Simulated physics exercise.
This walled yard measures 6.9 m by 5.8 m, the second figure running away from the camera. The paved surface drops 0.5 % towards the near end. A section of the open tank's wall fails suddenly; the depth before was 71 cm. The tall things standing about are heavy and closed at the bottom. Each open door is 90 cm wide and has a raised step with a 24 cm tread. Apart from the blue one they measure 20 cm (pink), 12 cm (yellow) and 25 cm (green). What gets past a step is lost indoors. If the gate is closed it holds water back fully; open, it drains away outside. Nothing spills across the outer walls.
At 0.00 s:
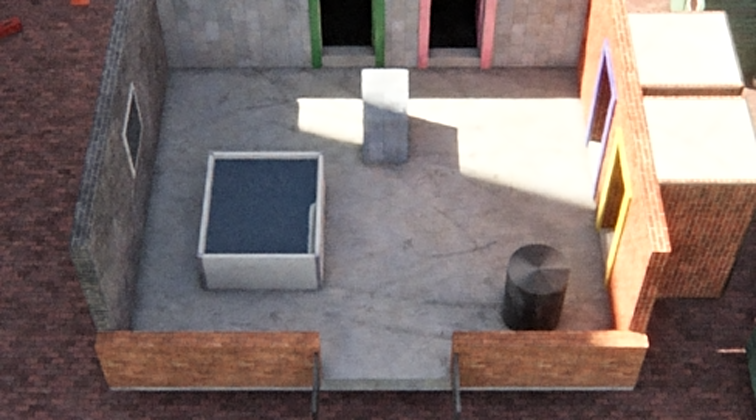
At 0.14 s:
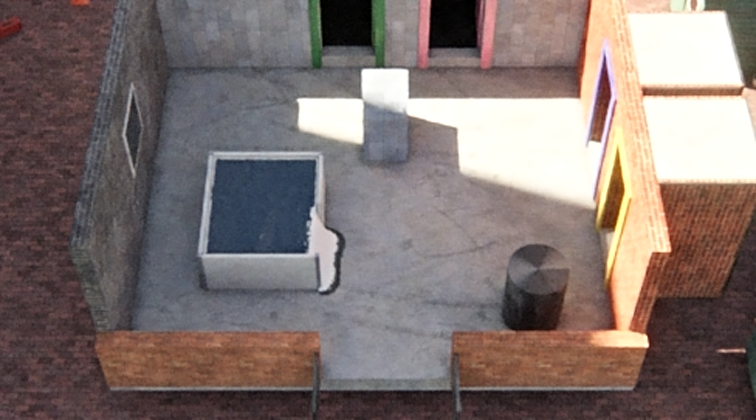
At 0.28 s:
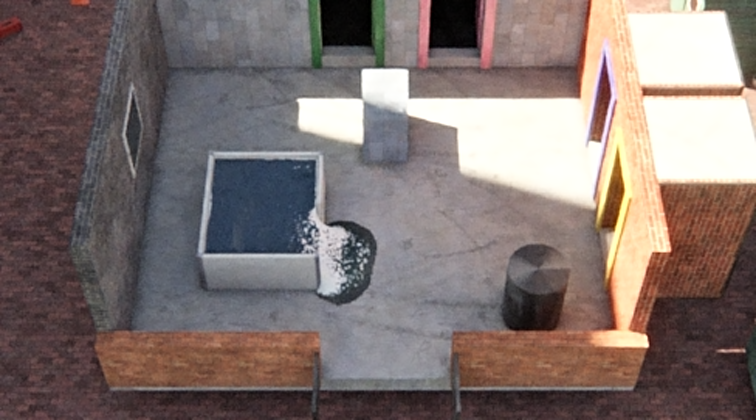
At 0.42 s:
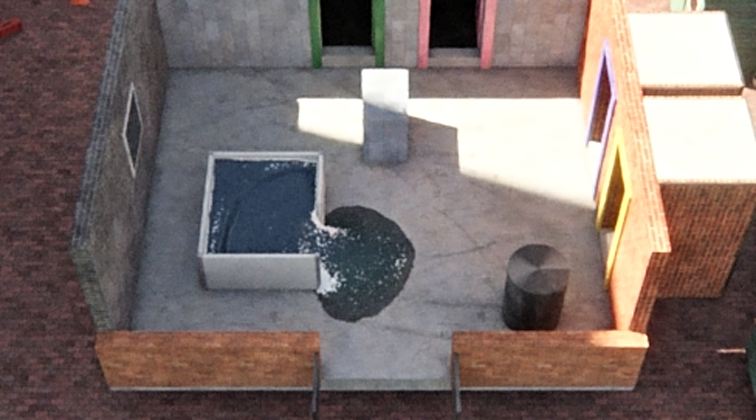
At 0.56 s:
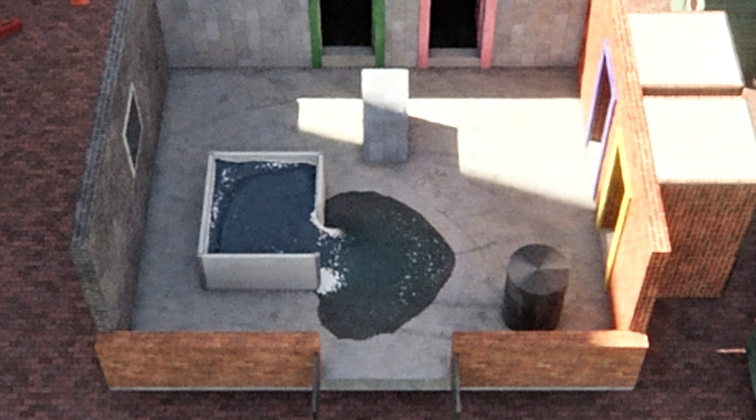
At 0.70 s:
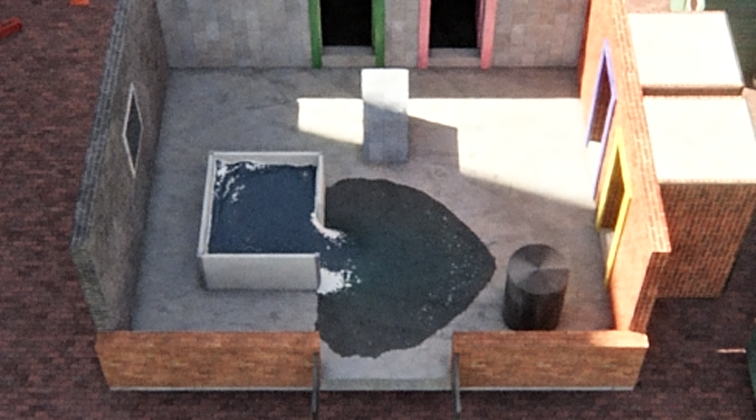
Dark water breaks out through the right side of a pale open tank in a walled grey yard, seen from high above by a still camera. A pale block stands near the far wall's green and pink doorways, with a dark cylinder at right near the blue and yellow ones. White froth churns at the gap as the pool fans rightward and towards the near wall, while the tank's surface ripples and sinks.
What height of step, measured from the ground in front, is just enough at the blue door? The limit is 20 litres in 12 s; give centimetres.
About 9.5 cm.
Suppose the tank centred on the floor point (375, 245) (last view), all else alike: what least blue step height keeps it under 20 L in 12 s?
Some 7.5 cm.
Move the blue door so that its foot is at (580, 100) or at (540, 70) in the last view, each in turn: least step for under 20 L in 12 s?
Roughly 8.5 and 11.5 cm.
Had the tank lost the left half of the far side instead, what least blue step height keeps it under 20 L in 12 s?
Then roughly 5.5 cm.
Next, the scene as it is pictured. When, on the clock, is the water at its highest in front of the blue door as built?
At about 2.6 s.
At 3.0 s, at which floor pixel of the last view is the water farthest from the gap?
Near (574, 68).
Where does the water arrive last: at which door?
Last comes the green one.
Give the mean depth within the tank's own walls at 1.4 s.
Some 44 cm.
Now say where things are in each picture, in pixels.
The first frame shows the open tank at (263, 206) is whole and still, 71 cm deep; the blue door at (600, 127) is dry.
In the second frame, the gap is at (318, 251), the front 0.3 m out at (339, 242); the back of the open tank holds 71 cm.
In the third frame, water pours out at (318, 252) and has run 0.8 m, to (371, 252); about 10 cm deep outside, 71 cm at the back.
In the fourth frame, the front is at (407, 262), 1.3 m from the gap at (318, 252); 1.9 m2 of floor is wet, 68 cm left at the back.
In the fifth frame, the gap is at (318, 252), the front 1.9 m out at (448, 268); the back of the open tank holds 60 cm.
In the sixth frame, the front is at (488, 268), 2.5 m from the gap at (318, 252); 5.1 m2 of floor is wet, 61 cm left at the back; the blue door at (600, 127), 4.6 m from the gap, is still 2.4 m from the nearest water.
After 1.4 s water covers 35 % of the floor, deepest (32 cm) near (335, 268); it has not reached the blue door.
After 3.0 s water covers 45 % of the floor, deepest (25 cm) near (615, 363); 14 cm at the blue door, 0 litres in over its 18 cm step.
After 12.0 s water covers 90 % of the floor, deepest (8 cm) near (595, 220); 6 cm at the blue door, 0 litres in over its 18 cm step.
At the blue door as built, the water arrived by 1.9 s and peaked near 16 cm at 2.6 s.
With a step of 8.5 cm, 30 litres would have come in within the 12 s; with 11.5 cm, 9 litres. So under 20 litres takes about 9.5 cm.
